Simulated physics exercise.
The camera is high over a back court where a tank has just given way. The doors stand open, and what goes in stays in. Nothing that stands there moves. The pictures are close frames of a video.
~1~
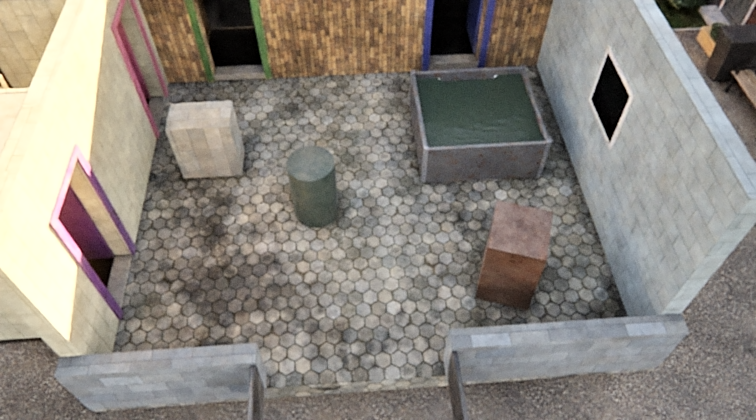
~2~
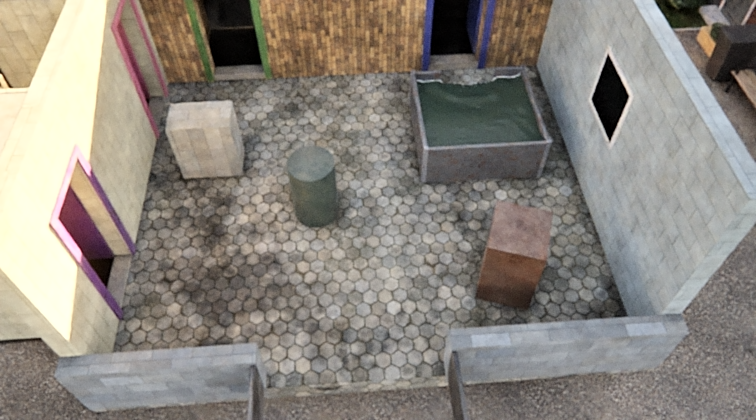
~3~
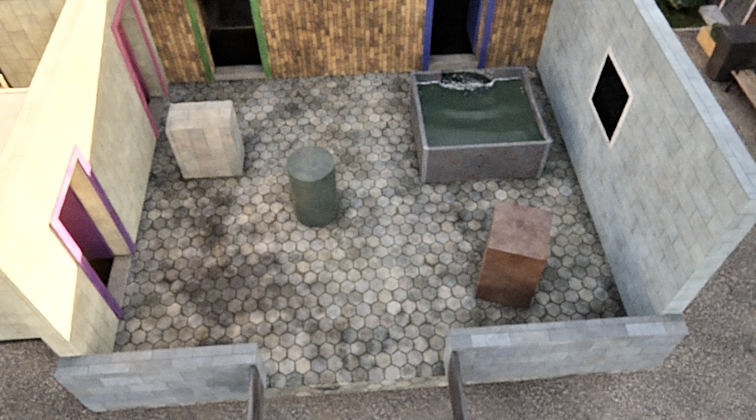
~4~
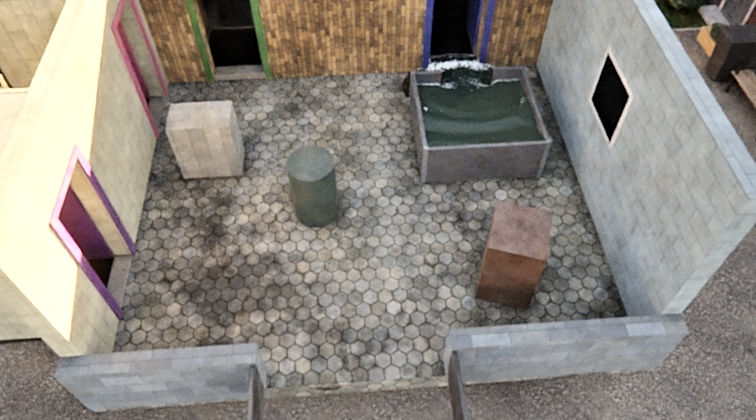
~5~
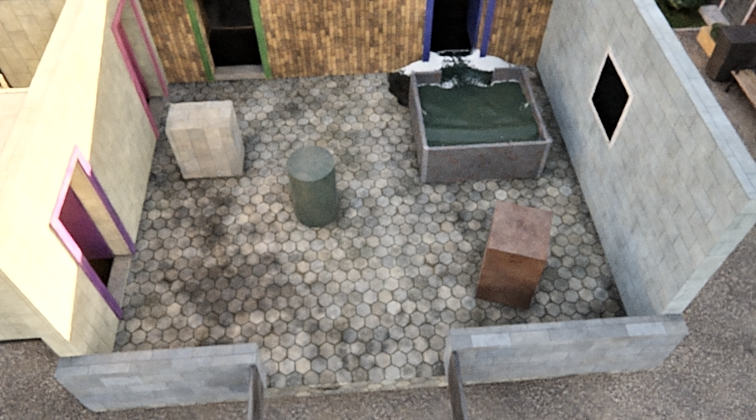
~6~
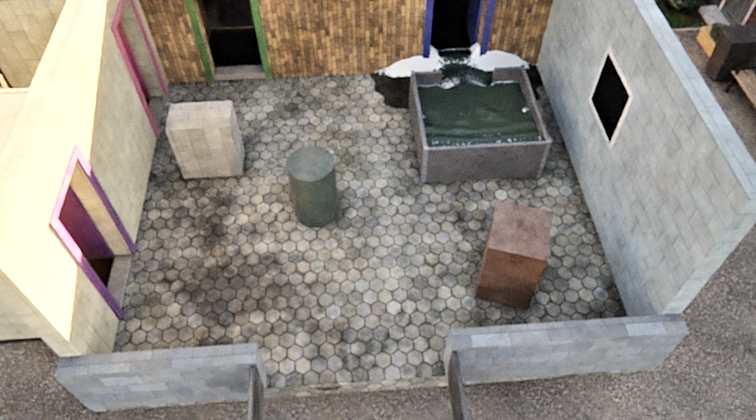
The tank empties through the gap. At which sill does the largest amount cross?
The blue doorway takes the most.
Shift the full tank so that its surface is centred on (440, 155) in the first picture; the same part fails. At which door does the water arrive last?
I say the purple-painted one.
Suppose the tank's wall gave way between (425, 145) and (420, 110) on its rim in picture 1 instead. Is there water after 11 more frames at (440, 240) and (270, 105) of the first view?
One after the other: Dry, under water.
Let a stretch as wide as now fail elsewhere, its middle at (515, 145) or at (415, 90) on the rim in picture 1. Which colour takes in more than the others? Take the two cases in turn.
First the purple one, then the pink-painted one.
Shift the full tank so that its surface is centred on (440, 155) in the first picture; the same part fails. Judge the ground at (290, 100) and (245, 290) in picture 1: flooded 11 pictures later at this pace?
As listed: Wet, free of water.
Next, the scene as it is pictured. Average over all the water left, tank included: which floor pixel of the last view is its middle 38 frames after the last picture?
At about (423, 158).
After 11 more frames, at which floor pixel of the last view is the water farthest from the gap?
Close to (210, 84).
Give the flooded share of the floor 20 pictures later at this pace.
I make it 45 per cent.
A moment on, water covers 10 % of the floor; purple door not reached, pink door not reached, blue door a lot in, green door not reached.
Next, water covers 25 % of the floor; purple door not reached, pink door not reached, blue door a lot in, green door wet at the sill, nothing in.
Then, water covers 45 % of the floor; purple door not reached, pink door a trickle in, blue door a lot in, green door wet at the sill, nothing in.
Later, water covers 65 % of the floor; purple door wet at the sill, nothing in, pink door some in, blue door a lot in, green door wet at the sill, nothing in.
In the end, water covers 90 % of the floor; purple door wet at the sill, nothing in, pink door some in, blue door a lot in, green door wet at the sill, nothing in; the blue door has let in the most.
